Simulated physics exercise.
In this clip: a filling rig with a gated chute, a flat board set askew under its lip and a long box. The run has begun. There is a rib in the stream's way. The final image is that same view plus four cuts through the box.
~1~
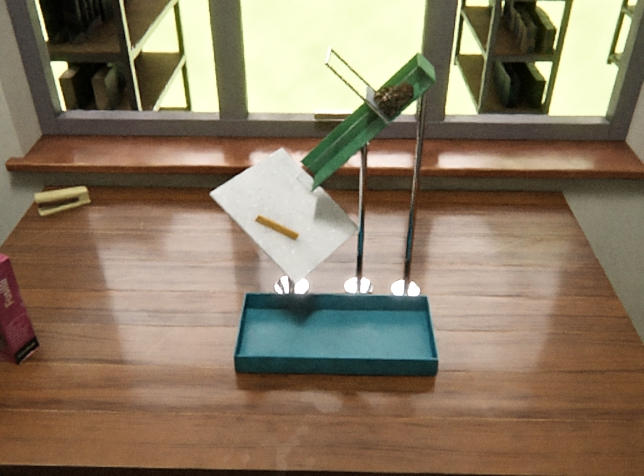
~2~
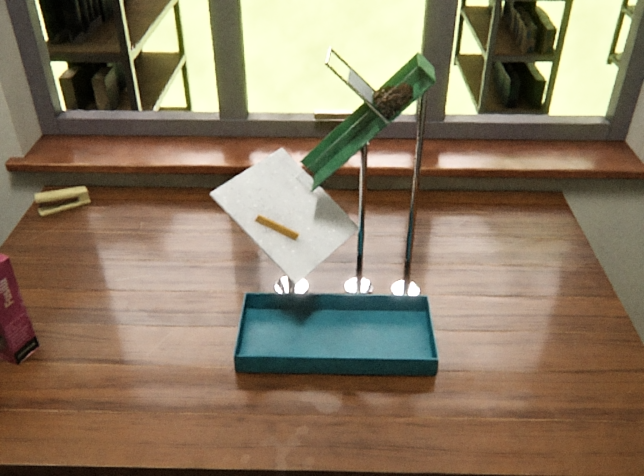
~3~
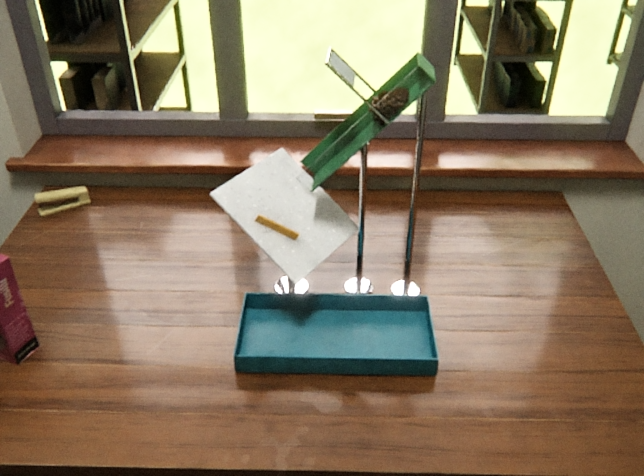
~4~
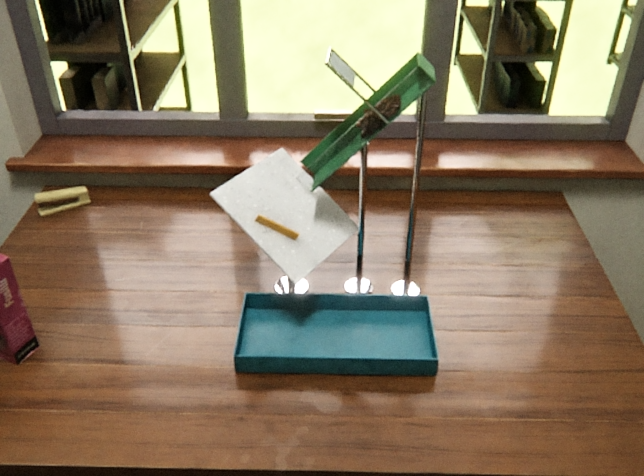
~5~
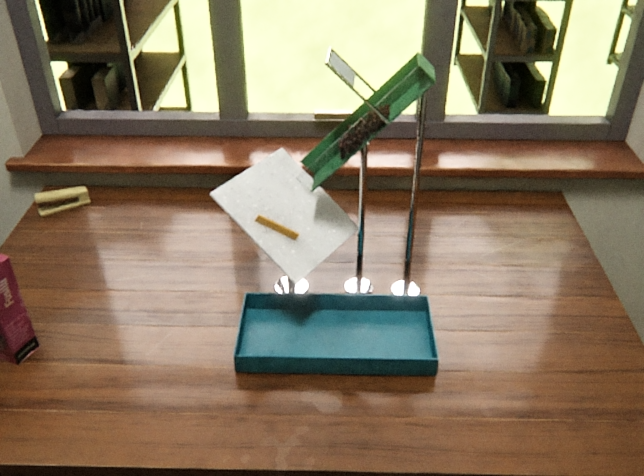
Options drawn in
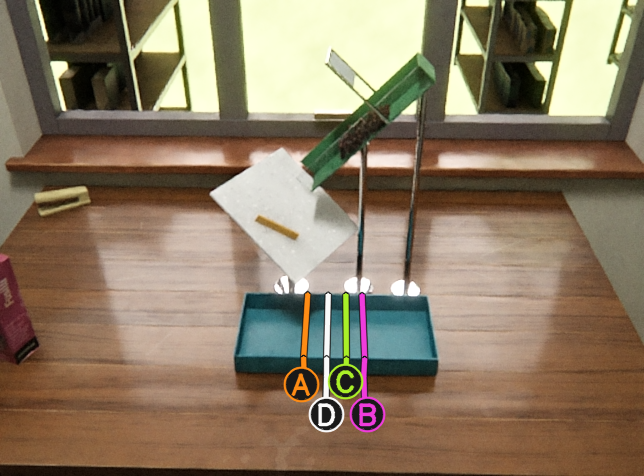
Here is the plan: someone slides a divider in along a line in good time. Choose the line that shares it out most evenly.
B.
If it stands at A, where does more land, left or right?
More lands on the right.
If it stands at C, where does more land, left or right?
More lands on the right.
On the marked copy, line A crosses the front rim at (303, 357); line B crosses the front rim at (364, 358); line C crosses the front rim at (346, 357); line D crosses the front rim at (326, 357).
If A is chosen, of what is caught, a small share on the left of the divider, all but a few on the right.
If B is chosen, of what is caught, close to half on the left of the divider, close to half on the right.
If C is chosen, of what is caught, a small share on the left of the divider, all but a few on the right.
If D is chosen, of what is caught, a small share on the left of the divider, all but a few on the right.
